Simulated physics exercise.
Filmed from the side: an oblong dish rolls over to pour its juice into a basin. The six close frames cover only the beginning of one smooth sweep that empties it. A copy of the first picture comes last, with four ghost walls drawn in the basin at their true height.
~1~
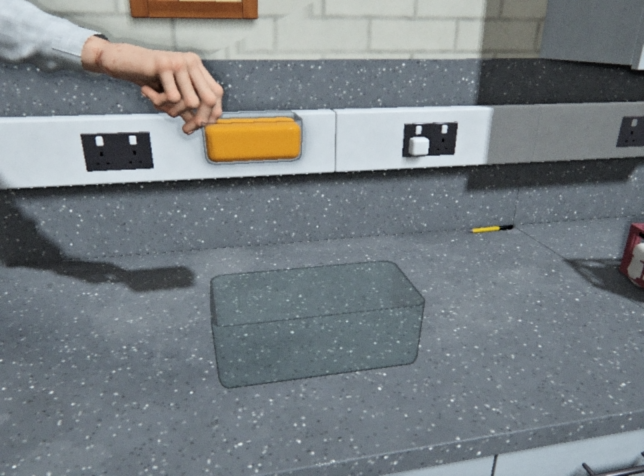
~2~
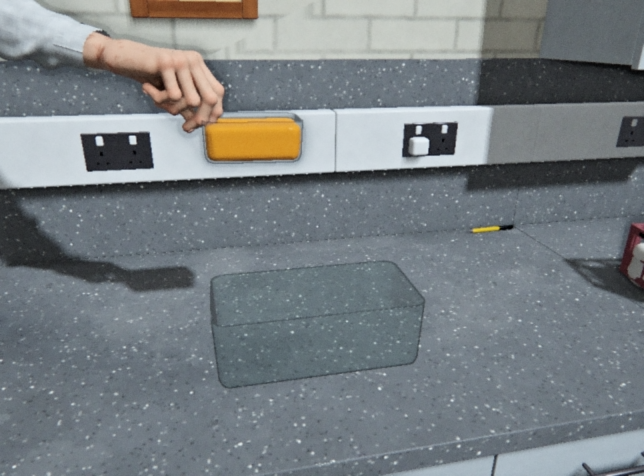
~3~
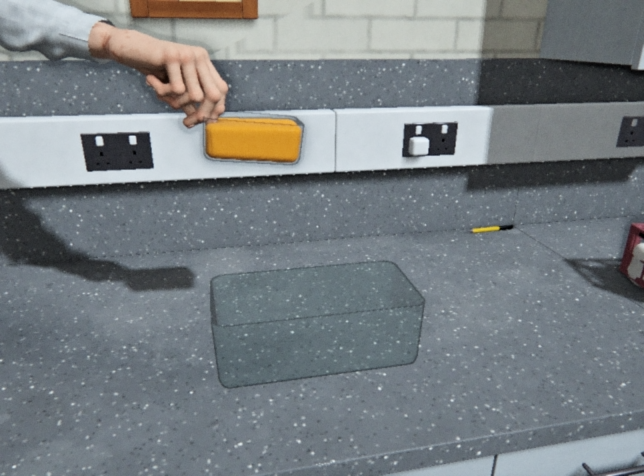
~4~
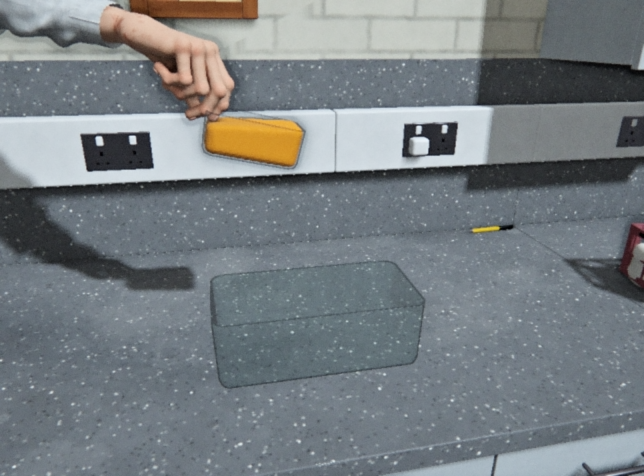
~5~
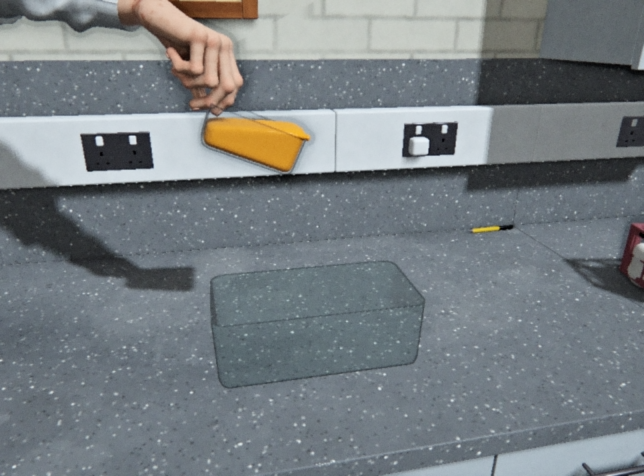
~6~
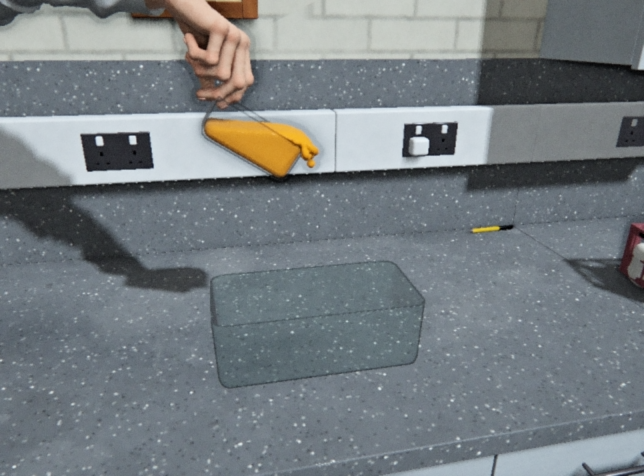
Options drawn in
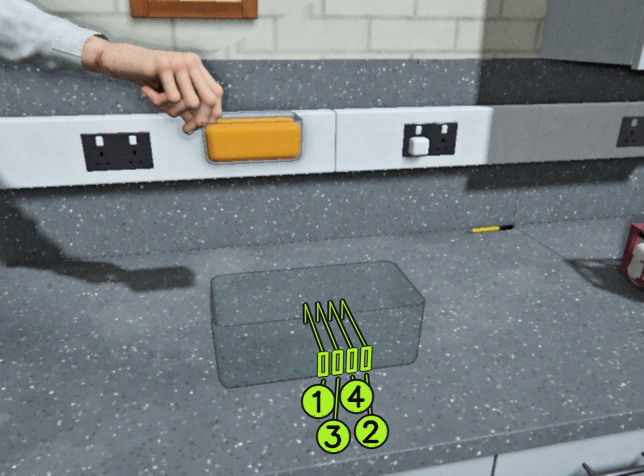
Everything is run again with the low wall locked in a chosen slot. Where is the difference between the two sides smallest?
Use position 2.
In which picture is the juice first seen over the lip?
In picture 5.
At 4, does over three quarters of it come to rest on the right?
No.
On the marked copy, 1 at (323, 380); 2 at (366, 374); 3 at (338, 378); 4 at (352, 376).
Choosing 1, about 17 % ends left of the wall and 78 % right of it; 4 % is lost outside.
Choosing 2, about 48 % ends left of the wall and 49 % right of it; 3 % is lost outside.
Choosing 3, about 21 % ends left of the wall and 75 % right of it; 4 % is lost outside.
Choosing 4, about 29 % ends left of the wall and 68 % right of it; 3 % is lost outside.
